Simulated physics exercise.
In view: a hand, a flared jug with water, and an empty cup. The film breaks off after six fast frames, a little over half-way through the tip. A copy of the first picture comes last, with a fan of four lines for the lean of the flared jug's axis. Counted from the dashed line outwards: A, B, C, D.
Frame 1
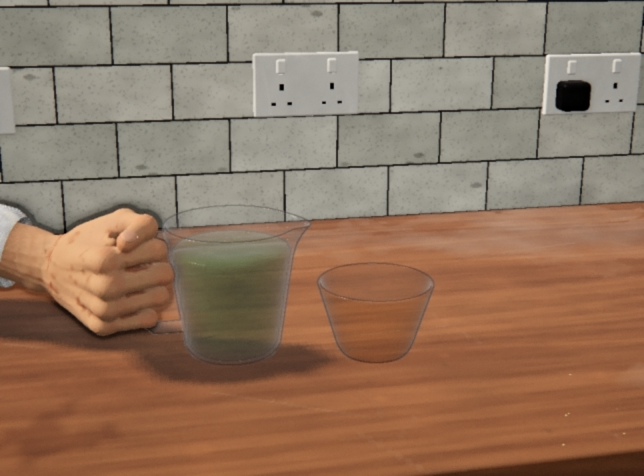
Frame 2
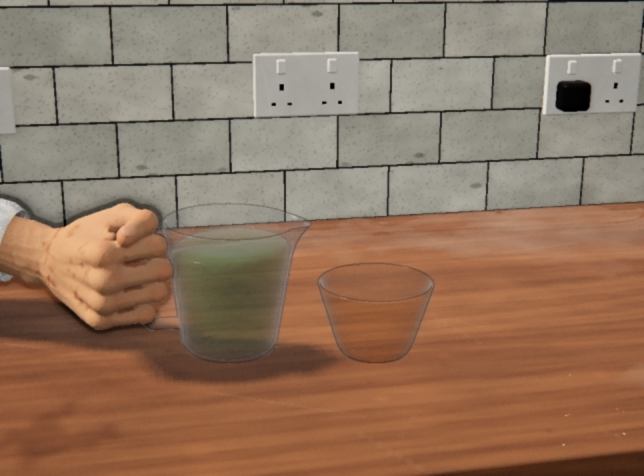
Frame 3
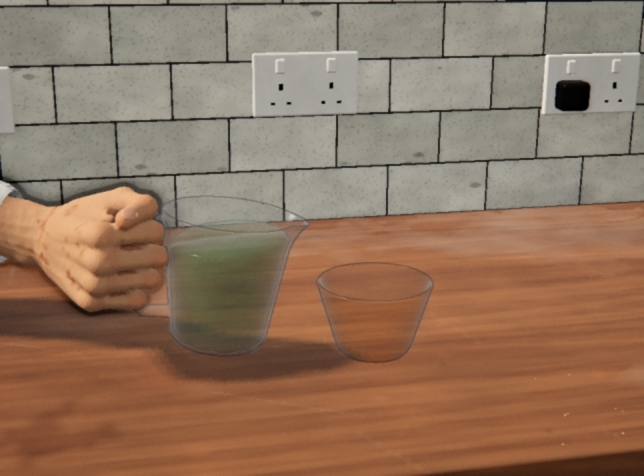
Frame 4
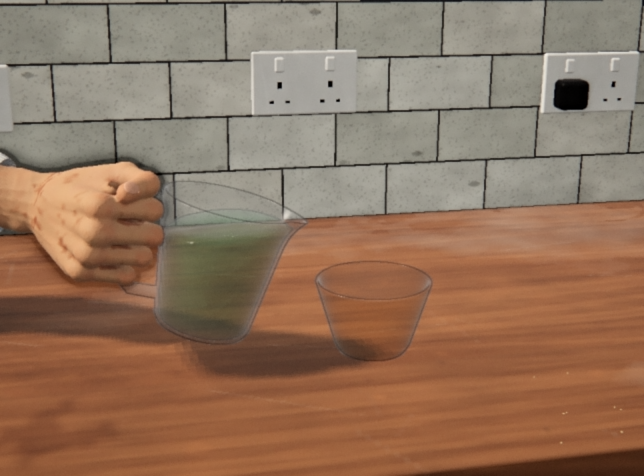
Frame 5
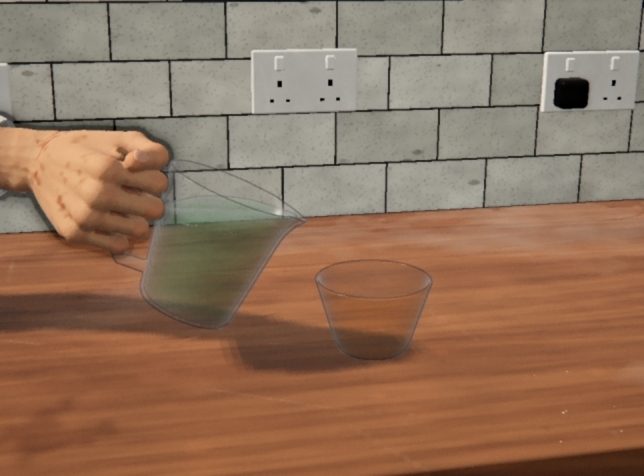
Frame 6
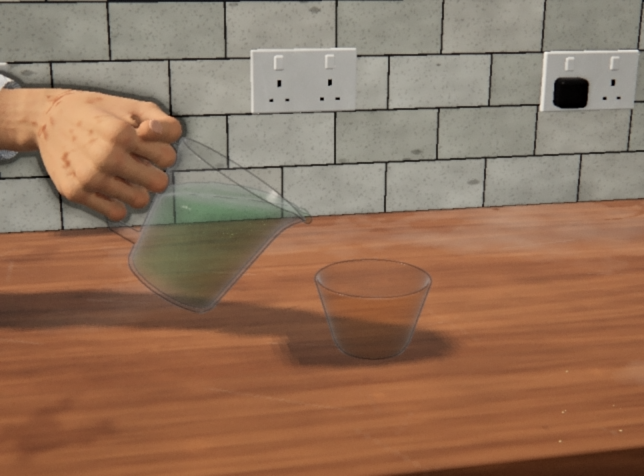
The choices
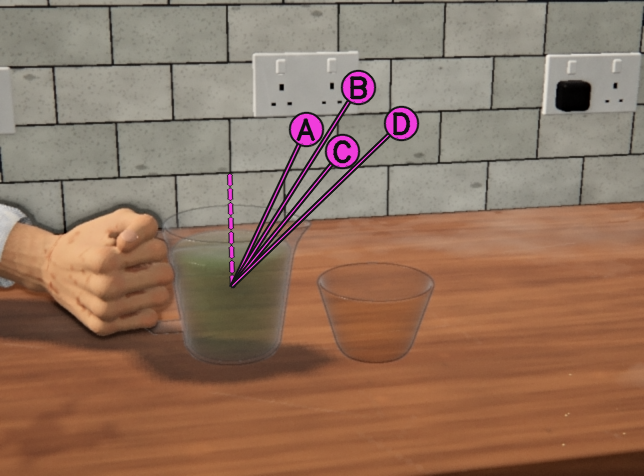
A hand lifts a flared clear jug of greenish water slightly off a wooden surface and tilts it steadily to the right toward an empty clear cup, the water shifting to the jug's lip as the tilt steepens.
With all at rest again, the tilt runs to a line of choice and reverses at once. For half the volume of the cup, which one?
It is D.
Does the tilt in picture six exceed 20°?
Yes.
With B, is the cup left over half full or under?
Under half.
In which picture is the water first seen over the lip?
Picture 6.
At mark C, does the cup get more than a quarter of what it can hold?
Yes, it does.
On the marked copy, A at (299, 144); B at (348, 101); C at (331, 164); D at (388, 134).
With A, the cup ends with about 6 % of what it can hold.
With B, the cup ends with about 17 % of what it can hold.
With C, the cup ends with about 32 % of what it can hold.
With D, the cup ends with about 50 % of what it can hold.
